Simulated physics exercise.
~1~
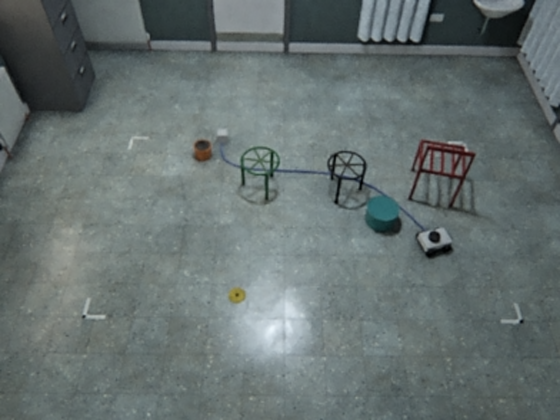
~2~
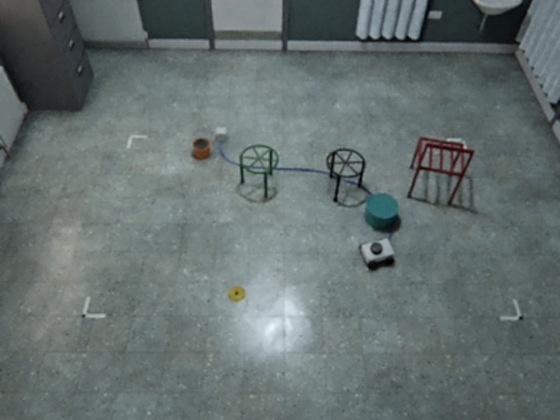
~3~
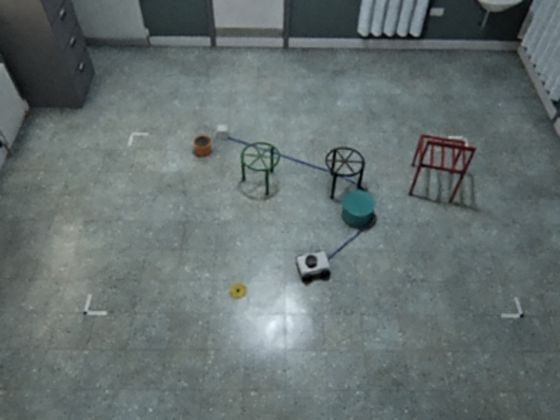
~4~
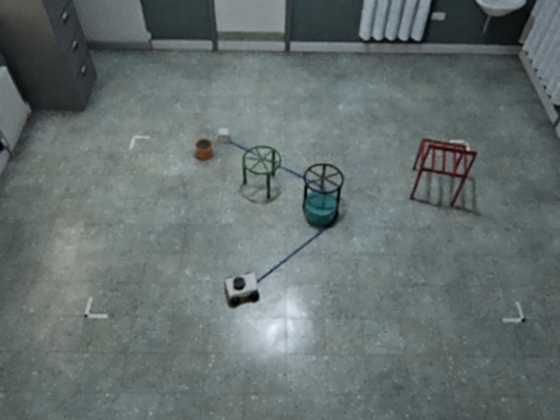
On a tiled floor in a room, a small wheeled cart trailing a blue lead drives left from near the red chair, the lead dragging the teal bucket left and then the black stool slightly, until the cart stops over the yellow mark with bucket and stool close together.
